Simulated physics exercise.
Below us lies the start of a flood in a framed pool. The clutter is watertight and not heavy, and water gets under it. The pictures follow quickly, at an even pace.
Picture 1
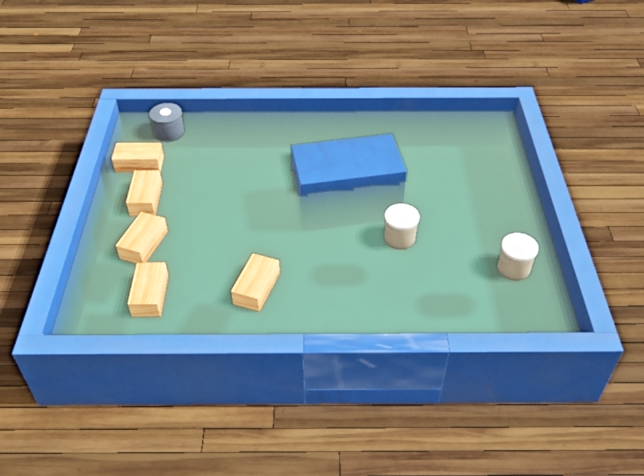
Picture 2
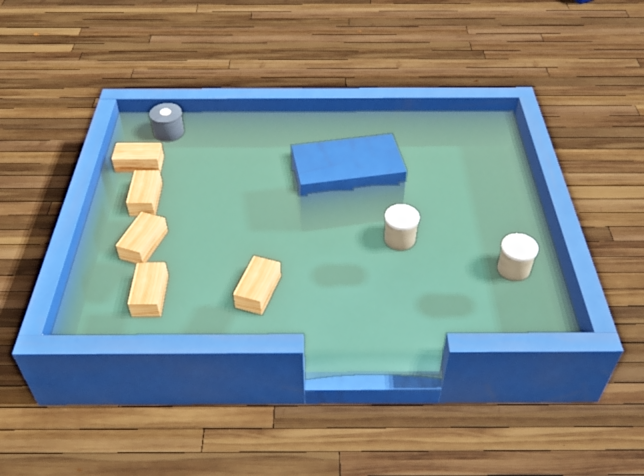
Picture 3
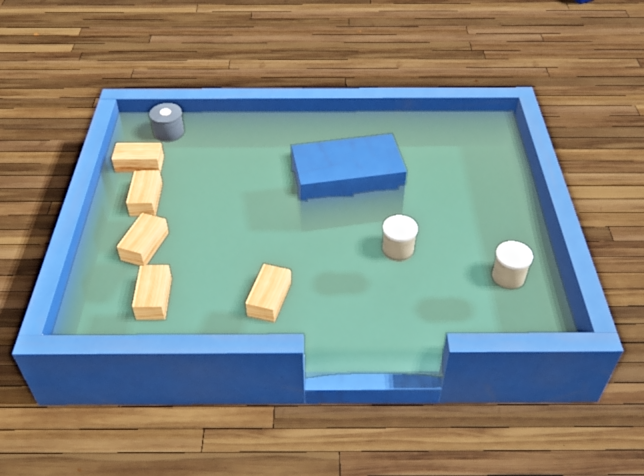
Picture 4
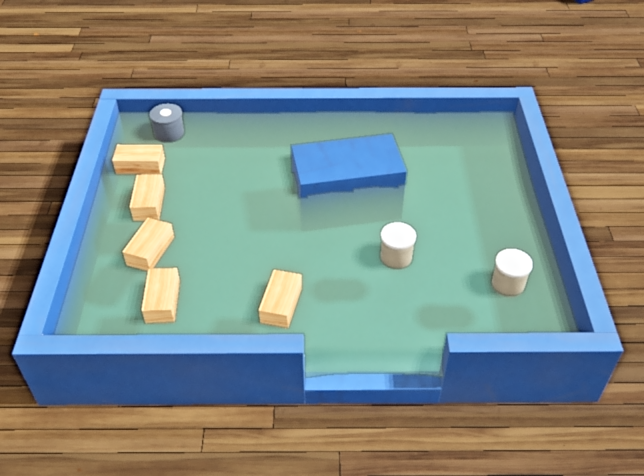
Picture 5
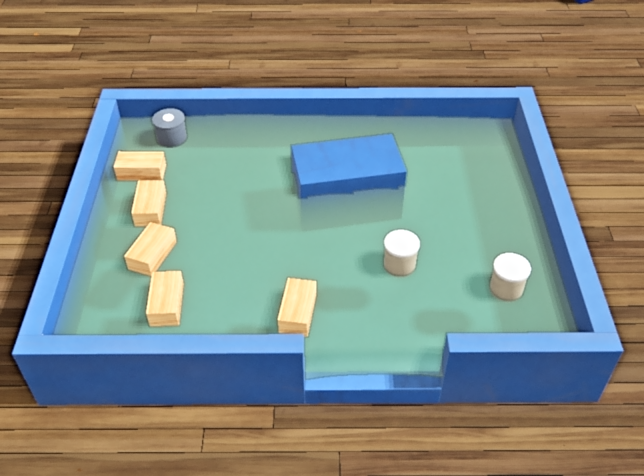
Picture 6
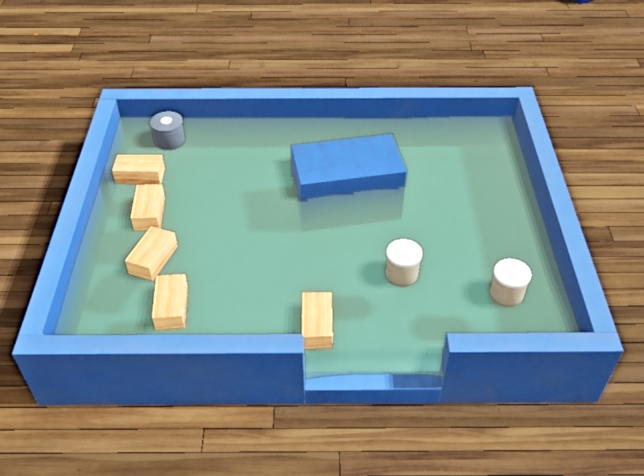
In a blue-walled pool on a wooden floor, wooden blocks, two white cylinders, a gray one and a blue slab sit in greenish water. A clear panel in the front wall disappears, leaving a gap; then the separate block drifts right and forward to the gap's left edge, while others shift slightly.
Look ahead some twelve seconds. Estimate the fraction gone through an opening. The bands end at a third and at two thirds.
That comes to from one to two thirds.
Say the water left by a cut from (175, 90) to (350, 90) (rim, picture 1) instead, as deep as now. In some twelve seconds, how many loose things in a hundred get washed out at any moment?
About 50 per cent.
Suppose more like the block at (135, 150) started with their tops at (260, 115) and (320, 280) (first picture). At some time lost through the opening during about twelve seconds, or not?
In turn: Stays, out.
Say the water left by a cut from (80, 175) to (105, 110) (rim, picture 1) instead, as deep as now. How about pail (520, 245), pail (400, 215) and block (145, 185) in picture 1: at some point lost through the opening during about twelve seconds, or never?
In turn: No, no, gone.
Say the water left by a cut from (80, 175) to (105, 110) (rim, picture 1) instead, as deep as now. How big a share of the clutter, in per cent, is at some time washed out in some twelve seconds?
Close to 50 %.
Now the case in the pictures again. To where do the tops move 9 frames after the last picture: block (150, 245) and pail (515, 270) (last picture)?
Around (176, 267) and (467, 314).
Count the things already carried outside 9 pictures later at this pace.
2 of them.
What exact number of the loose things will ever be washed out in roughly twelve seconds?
4 of them.
A moment on, 1 of 8 are out; 7 afloat.
Next, 2 of 8 are out; 6 afloat.
Later, 3 of 8 are out; 5 afloat.
In the end, 4 of 8 are out; 4 afloat.
